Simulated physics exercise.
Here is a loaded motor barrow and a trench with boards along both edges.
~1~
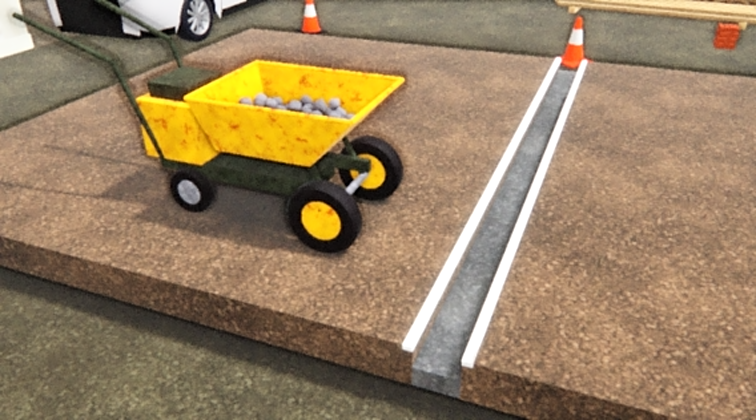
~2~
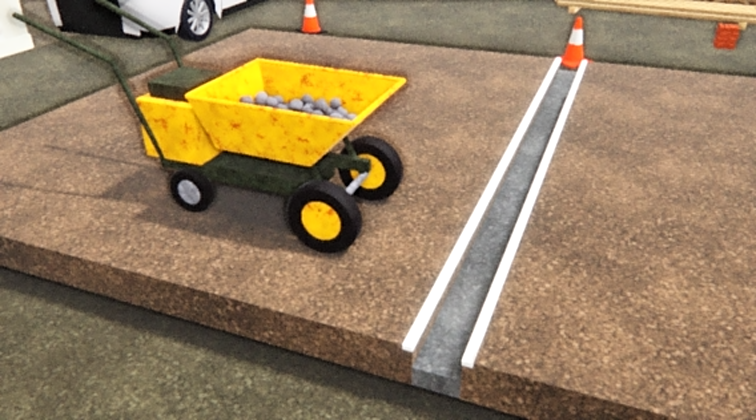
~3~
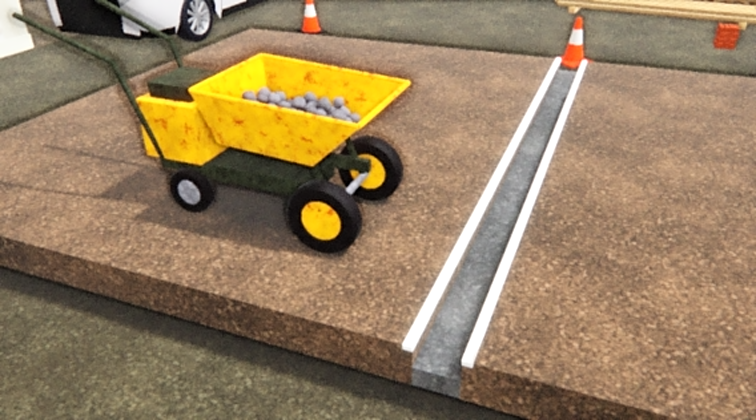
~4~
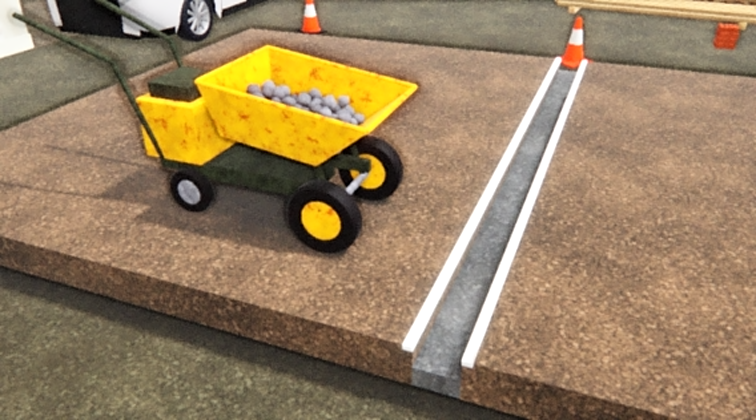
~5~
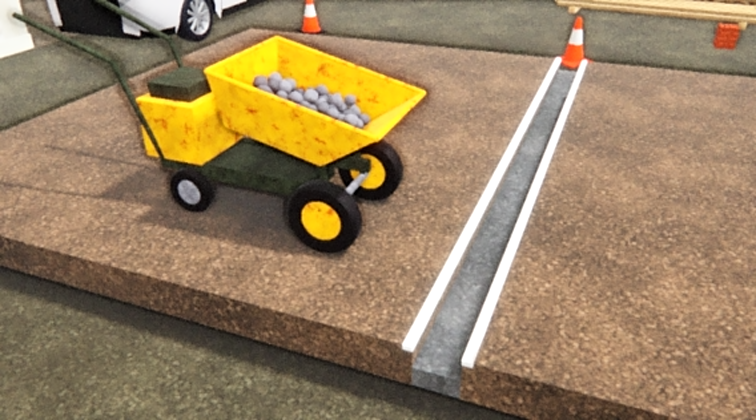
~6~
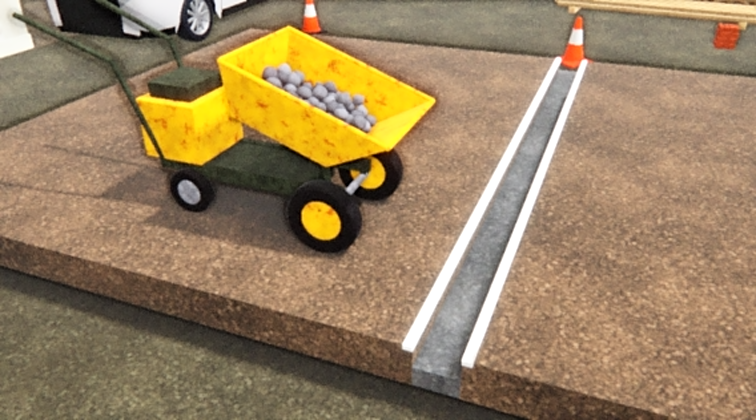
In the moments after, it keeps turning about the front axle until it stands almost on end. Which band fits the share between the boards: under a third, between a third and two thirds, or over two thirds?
The trench ends with over two thirds of it.
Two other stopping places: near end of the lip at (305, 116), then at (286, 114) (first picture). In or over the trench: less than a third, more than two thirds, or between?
First in the middle band, then under a third.
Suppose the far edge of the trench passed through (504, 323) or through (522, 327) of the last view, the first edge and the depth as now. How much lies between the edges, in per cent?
About 90 and 100 per cent.
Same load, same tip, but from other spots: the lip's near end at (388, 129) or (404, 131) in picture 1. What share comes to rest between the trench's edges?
The first gives 30 %, the second 10 %.
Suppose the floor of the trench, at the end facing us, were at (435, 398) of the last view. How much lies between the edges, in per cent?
Roughly 100 in a hundred.
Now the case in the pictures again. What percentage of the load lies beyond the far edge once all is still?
Near 10 %.
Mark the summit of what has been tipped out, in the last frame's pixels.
At about (489, 232).
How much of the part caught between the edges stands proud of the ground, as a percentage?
About 25 per cent.
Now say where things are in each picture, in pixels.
Lip of the skip at (351, 123), level; top of the load at (296, 119), round cobbles; first edge of the trench at (429, 305); far edge at (484, 318), the trench under half as wide as the skip, and about half as deep as wide, in the first frame.
Lip of the skip at (353, 124), level; top of the load at (297, 118), in the second frame.
Lip of the skip at (358, 127), tipped barely; top of the load at (284, 109), in the third frame.
Lip of the skip at (366, 132), tipped a little; top of the load at (257, 100), in the fourth frame.
Lip of the skip at (376, 139), tipped a little; top of the load at (268, 97), in the fifth frame.
Lip of the skip at (388, 148), tipped clearly; top of the load at (276, 89); first edge of the trench at (429, 305); far edge at (484, 318), in the sixth frame.
Soon, skip tipped steeply; all in the skip.
A while on, skip tipped steeply; about half in the skip; a small part short of the trench; about a third in or heaped over the trench; a stray few beyond it; a stray few falling.
Towards the end, skip tipped right over; a small part short of the trench; most in or heaped over the trench; a small part beyond it.
Finally, skip tipped right over; a small part short of the trench; most in or heaped over the trench; a small part beyond it.
